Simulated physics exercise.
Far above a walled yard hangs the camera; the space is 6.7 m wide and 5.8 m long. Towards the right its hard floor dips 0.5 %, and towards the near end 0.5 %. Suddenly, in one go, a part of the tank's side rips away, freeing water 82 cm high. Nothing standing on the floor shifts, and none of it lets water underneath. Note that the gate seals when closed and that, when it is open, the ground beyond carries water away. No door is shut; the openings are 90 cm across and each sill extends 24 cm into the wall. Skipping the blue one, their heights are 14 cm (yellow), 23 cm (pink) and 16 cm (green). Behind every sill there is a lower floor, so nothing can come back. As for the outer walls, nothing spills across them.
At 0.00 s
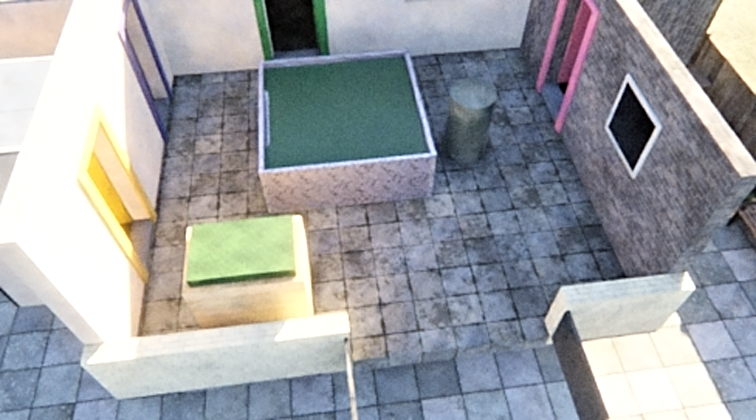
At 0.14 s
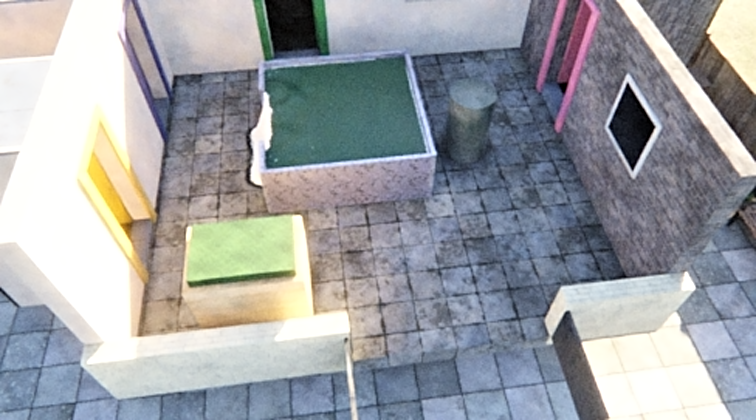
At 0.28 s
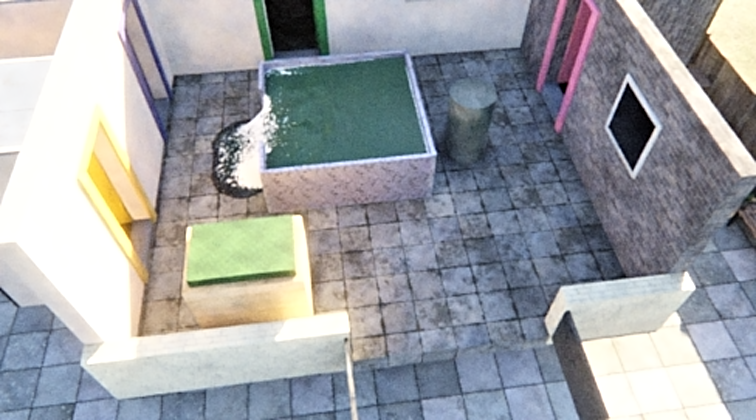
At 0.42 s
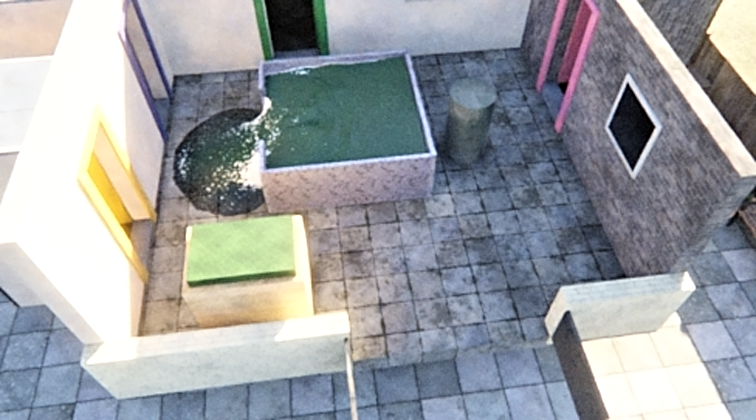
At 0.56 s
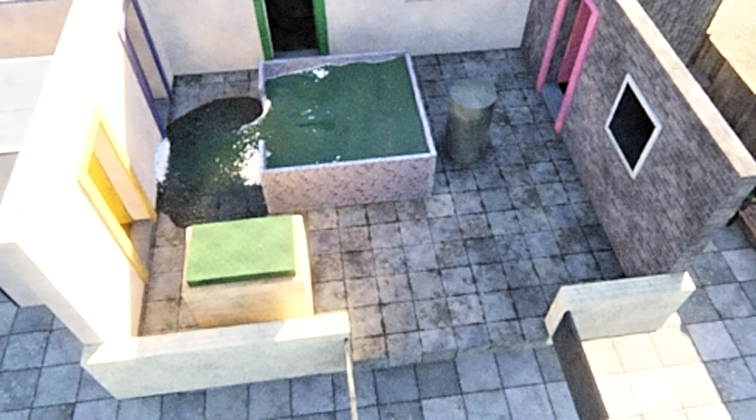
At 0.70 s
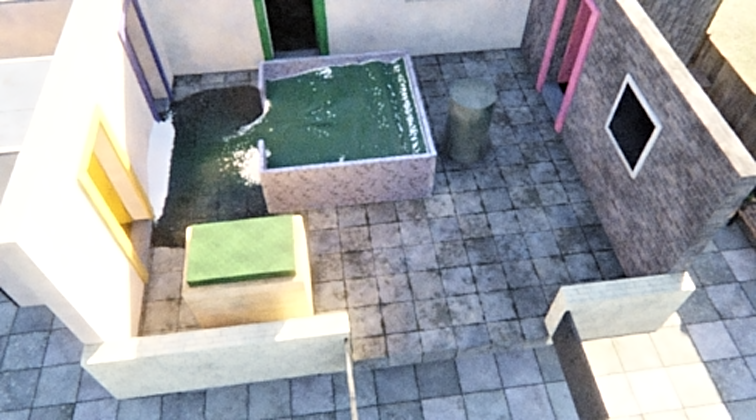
A large pale-sided tank of dark green water stands towards the back of a walled, grey-tiled yard, seen from high above by a still camera. A green-topped block sits in front, a grey-green cylinder to the right, with yellow and blue doorways left, green behind and pink right. Water bursts white from the tank's left side and spreads darkly across the tiles to the left wall, then towards the block, while ripples cross the tank.
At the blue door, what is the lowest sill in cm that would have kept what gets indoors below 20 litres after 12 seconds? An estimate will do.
Somewhere near 33 cm.
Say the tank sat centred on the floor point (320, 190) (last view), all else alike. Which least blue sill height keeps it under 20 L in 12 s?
Roughly 12.0 cm is needed.
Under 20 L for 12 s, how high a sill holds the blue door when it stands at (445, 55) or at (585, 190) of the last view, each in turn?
You'd want roughly 8.0 cm there first, then roughly 16 cm.
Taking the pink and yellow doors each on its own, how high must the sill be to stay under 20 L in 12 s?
About 7.5 cm at pink and about 21 cm at yellow.
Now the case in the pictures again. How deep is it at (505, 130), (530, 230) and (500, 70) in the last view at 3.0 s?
Respectively 0 cm, 0 cm and 0 cm.
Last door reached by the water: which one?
It's the pink one.
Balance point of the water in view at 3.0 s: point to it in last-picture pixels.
About (290, 162).
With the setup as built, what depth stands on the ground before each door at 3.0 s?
In cm - yellow: 18, pink: 0, green: 7, blue: 23.
After 1.4 s water covers 20 % of the floor, deepest (54 cm) near (161, 168); 31 cm at the blue door, 54 litres in over its 9 cm sill.
After 3.0 s water covers 45 % of the floor, deepest (44 cm) near (195, 324); 23 cm at the blue door, 252 litres in over its 9 cm sill.
After 12.0 s water covers 100 % of the floor, deepest (17 cm) near (564, 146); 9 cm at the blue door, 461 litres in over its 9 cm sill.
At the blue door as built, the water arrived by 0.7 s and peaked near 31 cm at 1.4 s.
Run again over the same 12 s with other heights there, 39 litres in over 29.5 cm, 3 litres over 40 cm. The limit of 20 litres is kept from about 33 cm up.
